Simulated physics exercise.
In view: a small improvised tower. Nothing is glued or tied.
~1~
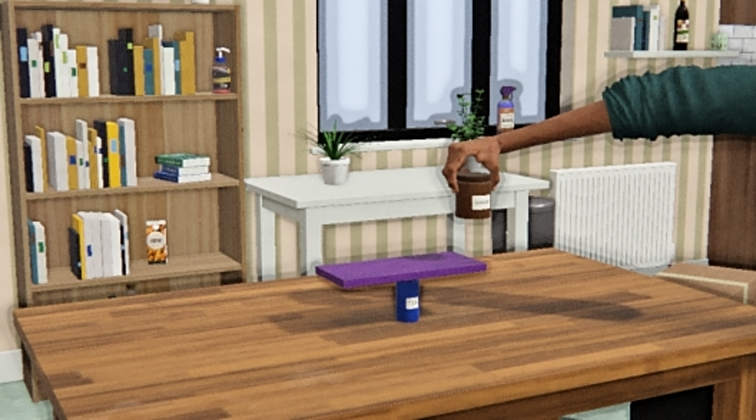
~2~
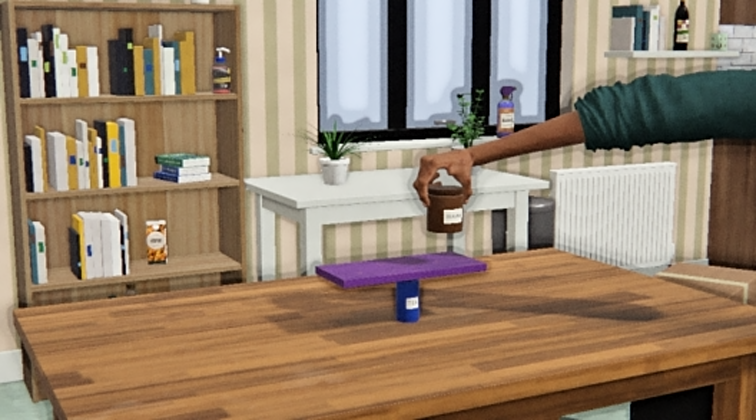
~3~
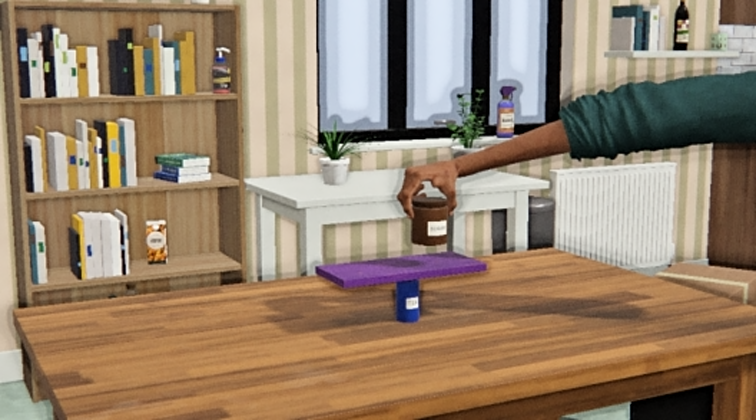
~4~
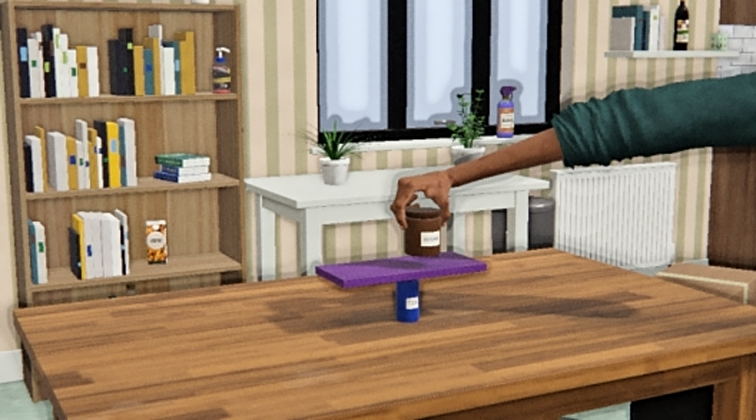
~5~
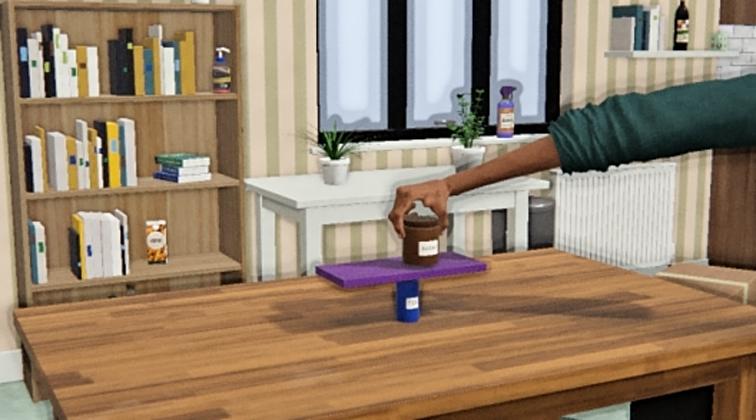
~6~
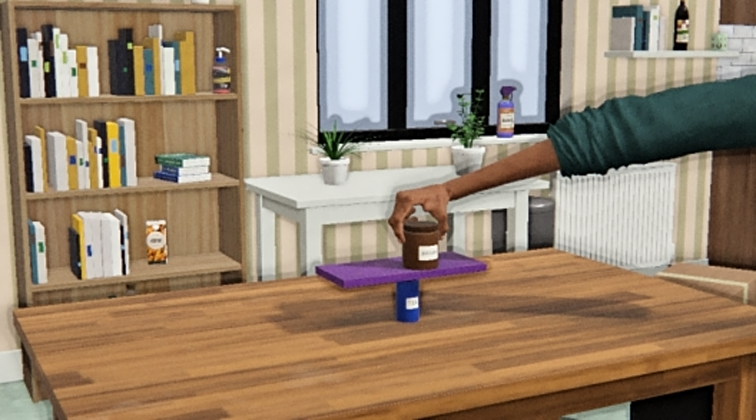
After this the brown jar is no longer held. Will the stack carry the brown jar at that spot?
Here the stack keeps its balance.
Then, 0.60 s after the last picture, nothing has stirred.
Then, 1.60 s after the last picture, brown jar resting near (421, 246).
At rest, all 3 in place. Seen from the same camera at the end, brown jar near (421, 246). The stack holds.
